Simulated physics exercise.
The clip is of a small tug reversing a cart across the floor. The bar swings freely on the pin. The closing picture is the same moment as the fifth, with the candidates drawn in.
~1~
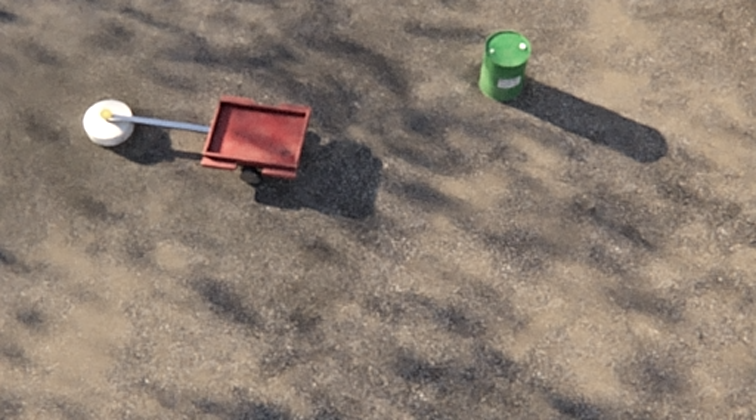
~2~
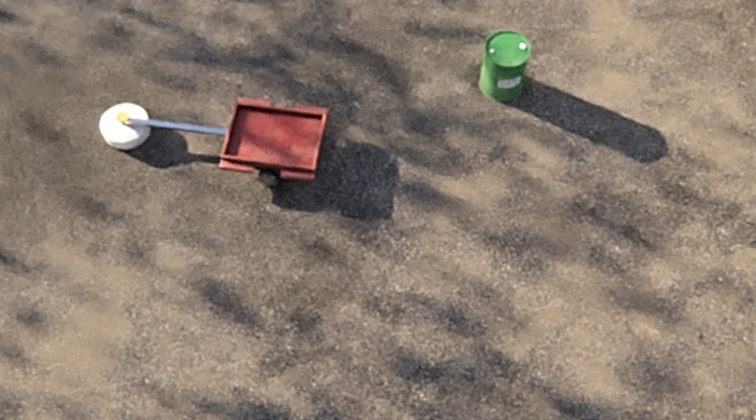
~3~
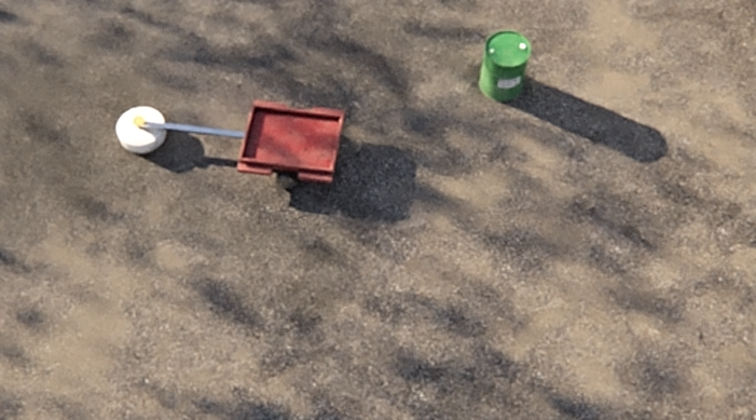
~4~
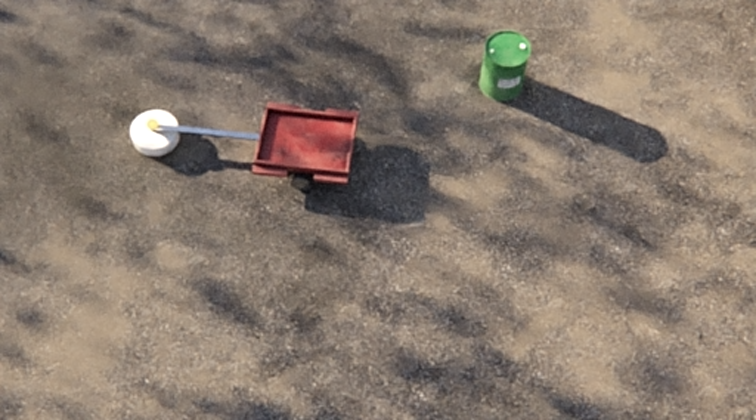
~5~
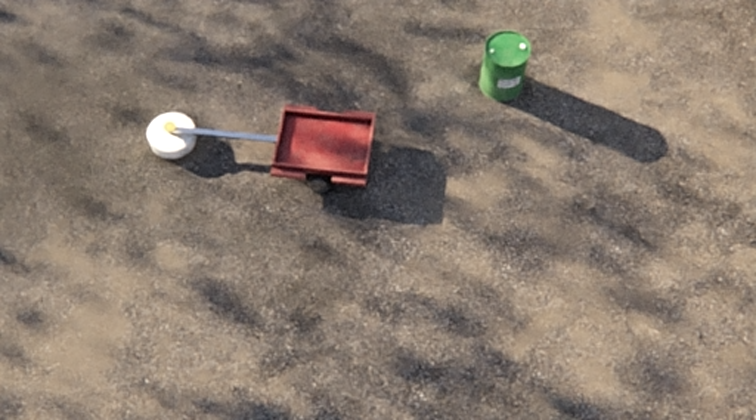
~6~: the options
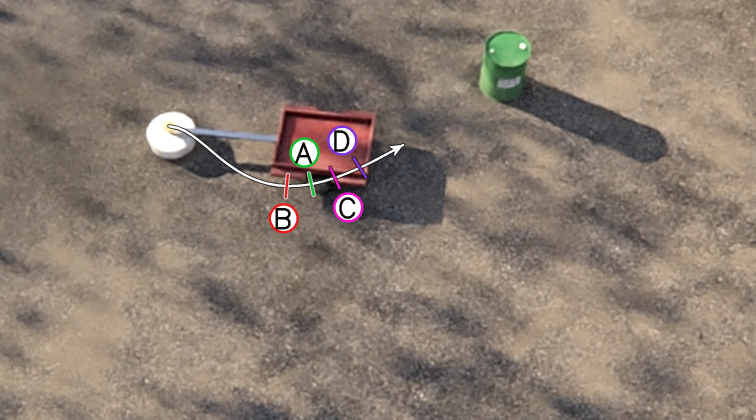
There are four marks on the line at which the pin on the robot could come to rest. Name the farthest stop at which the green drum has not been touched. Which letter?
Mark A.
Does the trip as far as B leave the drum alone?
Yes.
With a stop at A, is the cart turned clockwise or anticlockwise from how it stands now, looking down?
Anticlockwise.
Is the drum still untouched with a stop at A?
Yes.
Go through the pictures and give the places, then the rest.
Green drum (501, 84); robot (109, 121); red cart (257, 135), in the first frame.
Robot (125, 124); red cart (275, 137); green drum (501, 84), in the second frame.
Robot (141, 128); red cart (292, 139); green drum (501, 84), in the third frame.
Robot (155, 131); red cart (306, 141); green drum (501, 84), in the fourth frame.
Robot (172, 134); red cart (324, 143); green drum (501, 84), in the fifth frame.
On the copy, A at (311, 184); B at (287, 186); C at (335, 178); D at (360, 168); the route from (169, 126) via (278, 185) to (403, 145).
On A. First, robot (217, 161), cart (373, 145).
Then, robot (261, 188), cart (412, 139).
Finally, robot (312, 191), cart (452, 124); nothing has been touched.
By contrast, B is safe but short; C is too far, the drum has been hit; D is too far, the drum has been hit.
